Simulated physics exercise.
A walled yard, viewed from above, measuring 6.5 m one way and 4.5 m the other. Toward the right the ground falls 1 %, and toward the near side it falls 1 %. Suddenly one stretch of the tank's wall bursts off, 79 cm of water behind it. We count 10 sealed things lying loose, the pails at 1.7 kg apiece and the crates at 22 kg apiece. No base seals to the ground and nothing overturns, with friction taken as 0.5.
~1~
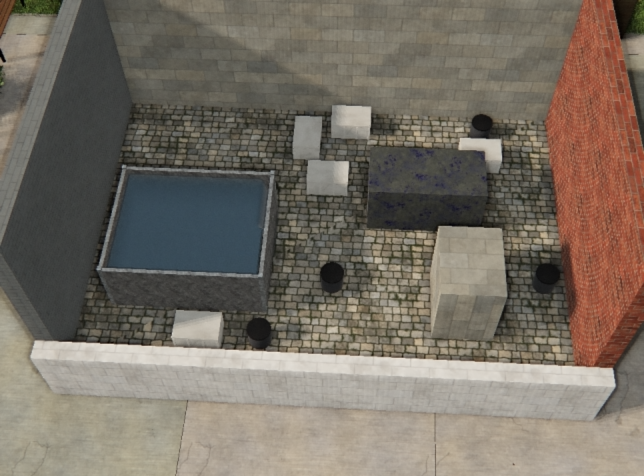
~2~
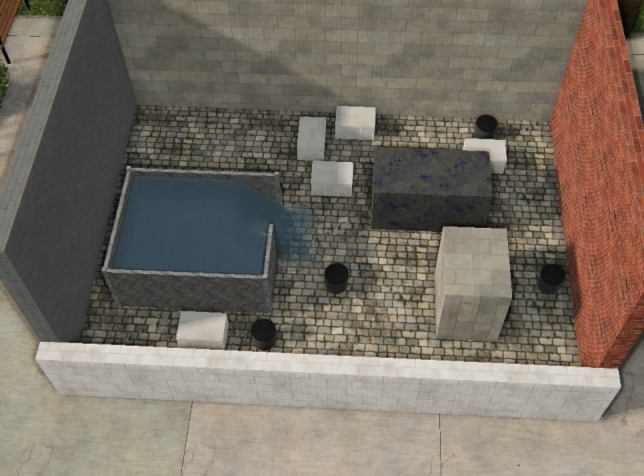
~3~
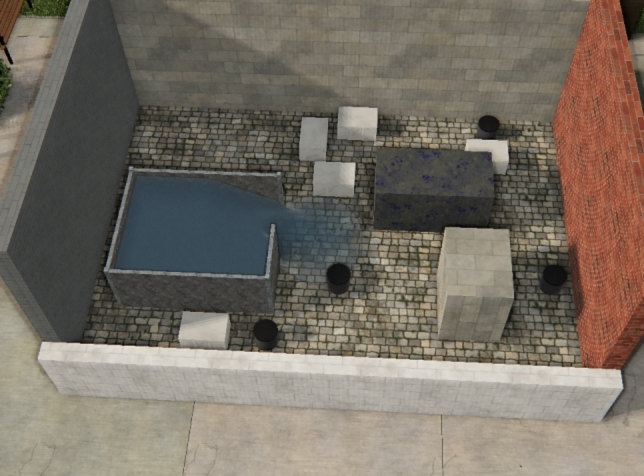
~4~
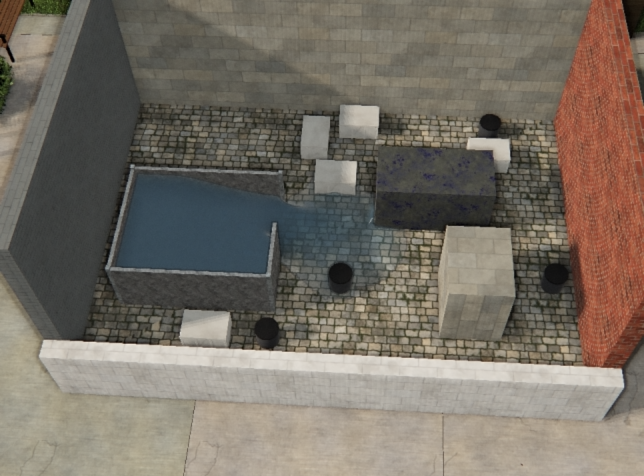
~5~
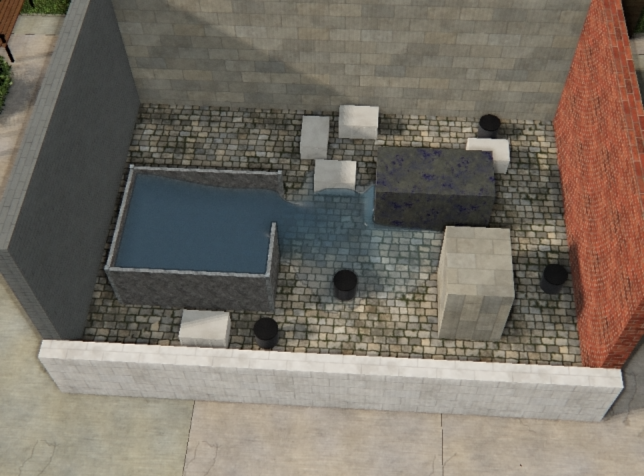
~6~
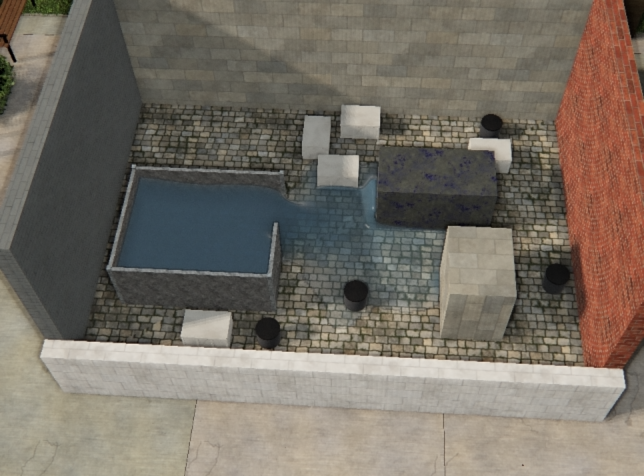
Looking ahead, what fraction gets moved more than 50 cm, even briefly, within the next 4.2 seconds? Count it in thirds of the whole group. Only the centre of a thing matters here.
Two thirds or more of the group.
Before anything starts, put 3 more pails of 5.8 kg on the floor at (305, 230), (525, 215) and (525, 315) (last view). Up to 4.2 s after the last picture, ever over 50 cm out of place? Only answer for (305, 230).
That one ends up beyond it.
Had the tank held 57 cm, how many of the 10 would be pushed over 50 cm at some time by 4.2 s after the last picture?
4.
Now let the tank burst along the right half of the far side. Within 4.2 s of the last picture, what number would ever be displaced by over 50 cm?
Result: 6 of them.
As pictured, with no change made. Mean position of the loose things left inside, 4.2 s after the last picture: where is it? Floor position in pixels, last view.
About (319, 218).
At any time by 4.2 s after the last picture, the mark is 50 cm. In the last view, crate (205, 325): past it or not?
It is short of it.
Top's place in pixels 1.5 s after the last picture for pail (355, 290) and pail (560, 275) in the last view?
They end up about (365, 349) and (539, 346) in the last view.
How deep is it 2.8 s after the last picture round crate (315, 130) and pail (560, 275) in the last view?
Roughly 4 and 16 cm.
Then, 0.4 s after the last picture 1 of 10 are over 50 cm from their spots; 0 afloat.
Then, 1.5 s after the last picture 3 of 10 are over 50 cm from their spots; 3 afloat.
Then, 2.8 s after the last picture 5 of 10 are over 50 cm from their spots; 5 afloat.
Then, 4.2 s after the last picture 6 of 10 are over 50 cm from their spots, and 7 have been at some point; 5 afloat.
